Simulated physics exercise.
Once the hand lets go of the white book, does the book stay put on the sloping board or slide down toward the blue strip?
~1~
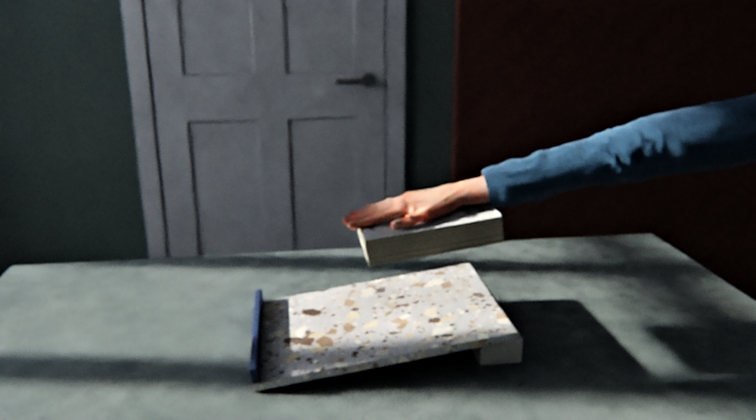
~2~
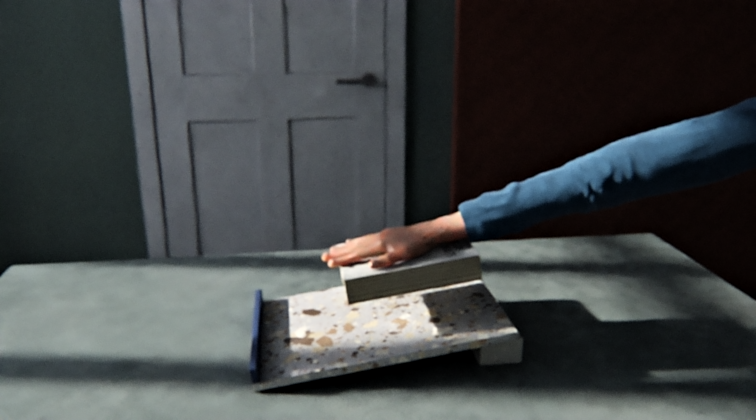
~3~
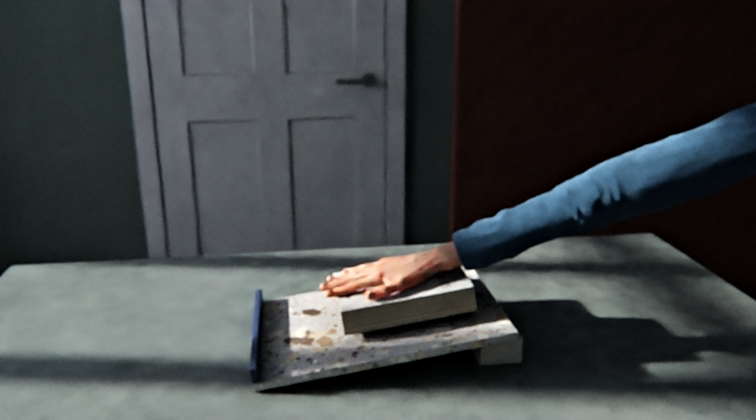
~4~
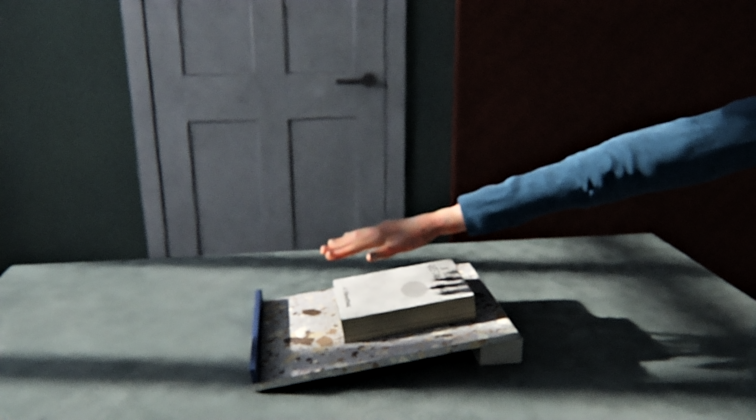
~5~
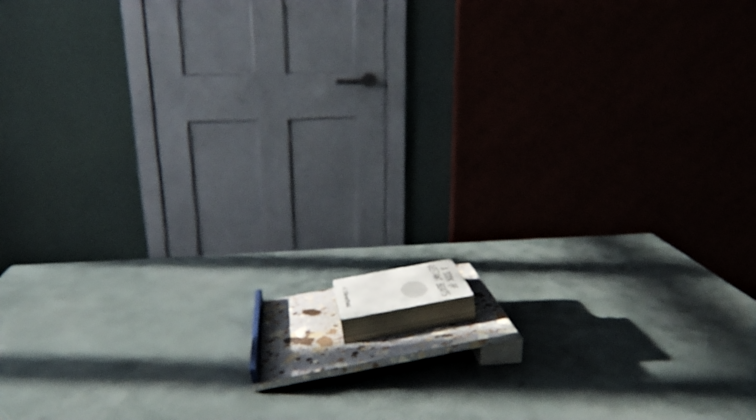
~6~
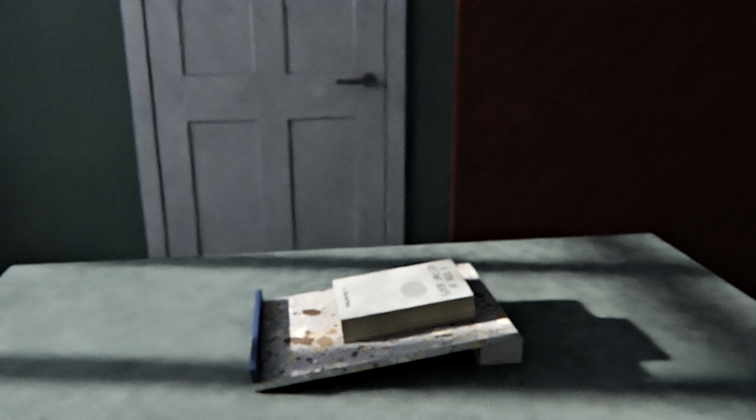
The white book stays put on the sloping board after the hand lets go.
